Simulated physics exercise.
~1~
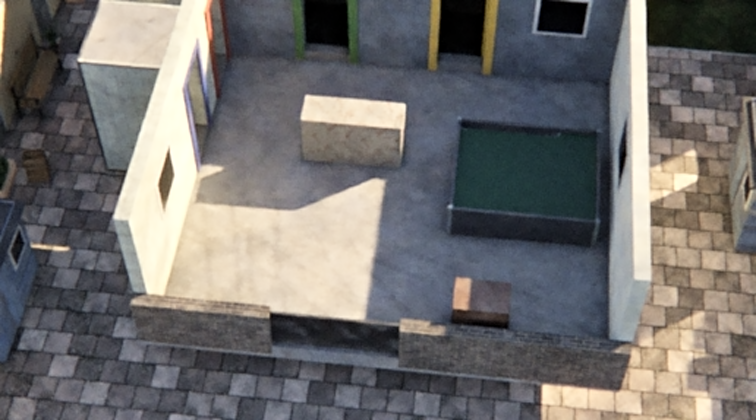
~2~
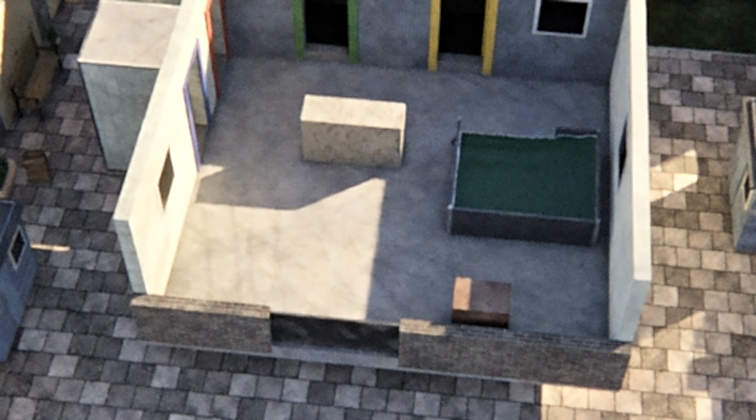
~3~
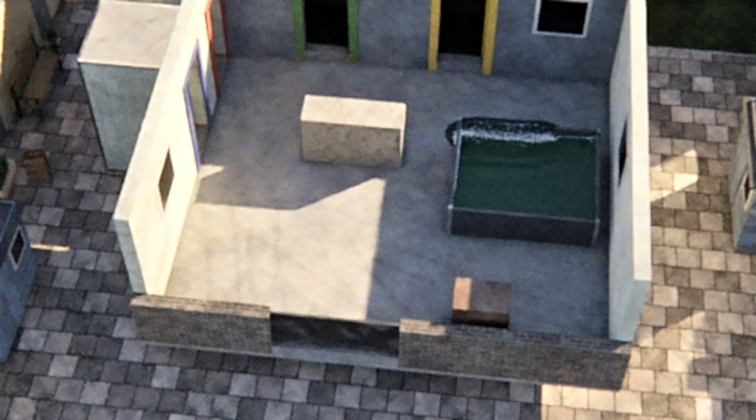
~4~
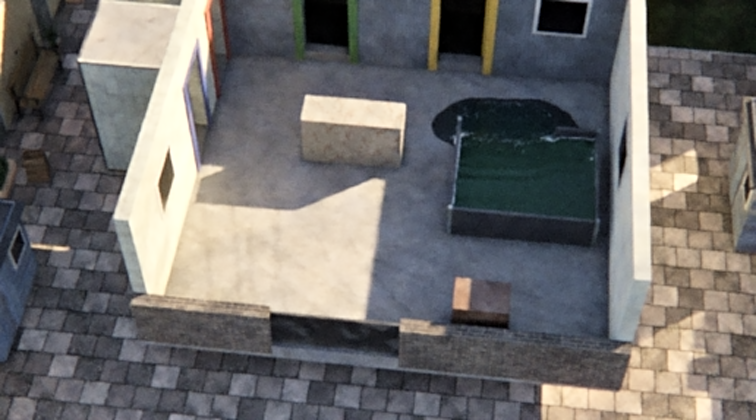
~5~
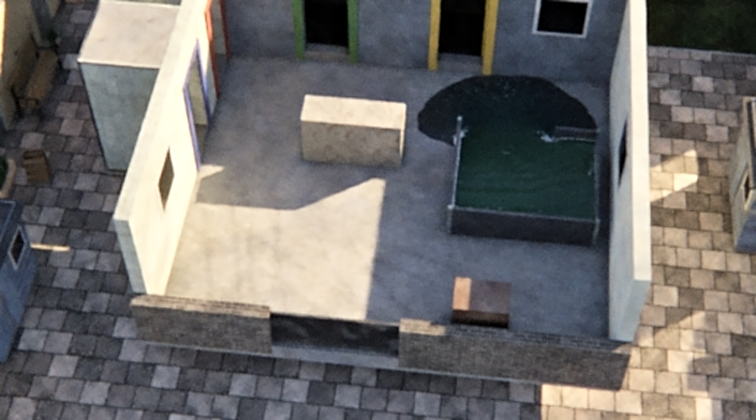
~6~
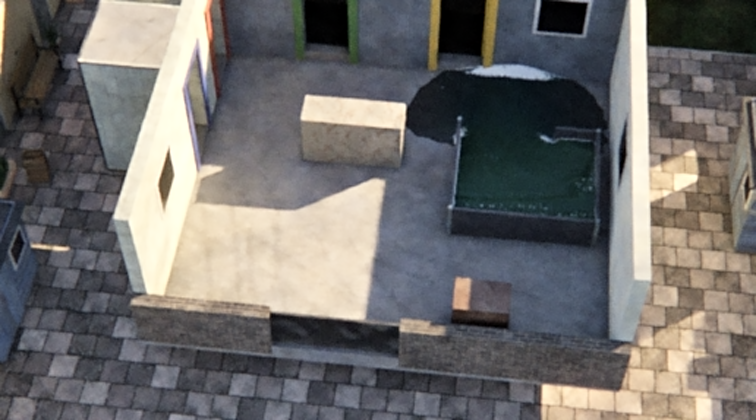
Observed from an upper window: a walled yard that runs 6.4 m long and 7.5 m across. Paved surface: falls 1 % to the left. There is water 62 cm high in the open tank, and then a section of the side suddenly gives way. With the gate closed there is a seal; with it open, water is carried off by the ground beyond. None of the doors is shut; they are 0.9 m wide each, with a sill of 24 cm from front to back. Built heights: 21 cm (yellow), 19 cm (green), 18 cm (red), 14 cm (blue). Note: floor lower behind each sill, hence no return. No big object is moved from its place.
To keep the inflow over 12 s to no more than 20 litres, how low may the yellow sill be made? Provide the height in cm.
No lower than about 32 cm.
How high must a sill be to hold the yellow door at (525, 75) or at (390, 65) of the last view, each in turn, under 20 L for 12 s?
In turn: Roughly 36 cm, roughly 12.0 cm.
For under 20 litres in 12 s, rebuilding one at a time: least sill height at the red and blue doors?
Roughly 21 cm for the red door and roughly 12.0 cm for the blue door.
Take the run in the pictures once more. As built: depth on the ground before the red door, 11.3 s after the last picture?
Depth: Near 11.5 cm.
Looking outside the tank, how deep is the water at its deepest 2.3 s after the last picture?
Max depth: Around 32 cm.
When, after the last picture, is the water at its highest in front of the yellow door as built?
It peaks around 1.0 s.
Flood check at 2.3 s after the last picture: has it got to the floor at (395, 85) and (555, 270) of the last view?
Taking them in turn, they come out submerged and spared.
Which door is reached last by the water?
Answer: Blue.
Then, 0.7 s after the last picture water covers 15 % of the floor, deepest (45 cm) near (502, 77); 35 cm at the yellow door, 12 litres in over its 21 cm sill.
Then, 2.3 s after the last picture water covers 35 % of the floor, deepest (32 cm) near (605, 85); 27 cm at the yellow door, 104 litres in over its 21 cm sill.
Then, 11.3 s after the last picture water covers 95 % of the floor, deepest (13 cm) near (157, 322); 9 cm at the yellow door, 115 litres in over its 21 cm sill.
At the yellow door as built, the water peaked near 37 cm, 1.1 s after the last picture.
Run again over the same 12 s with other heights there, 54 litres in over 26.5 cm, 6 litres over 36 cm. The limit of 20 litres is kept from about 32 cm up.
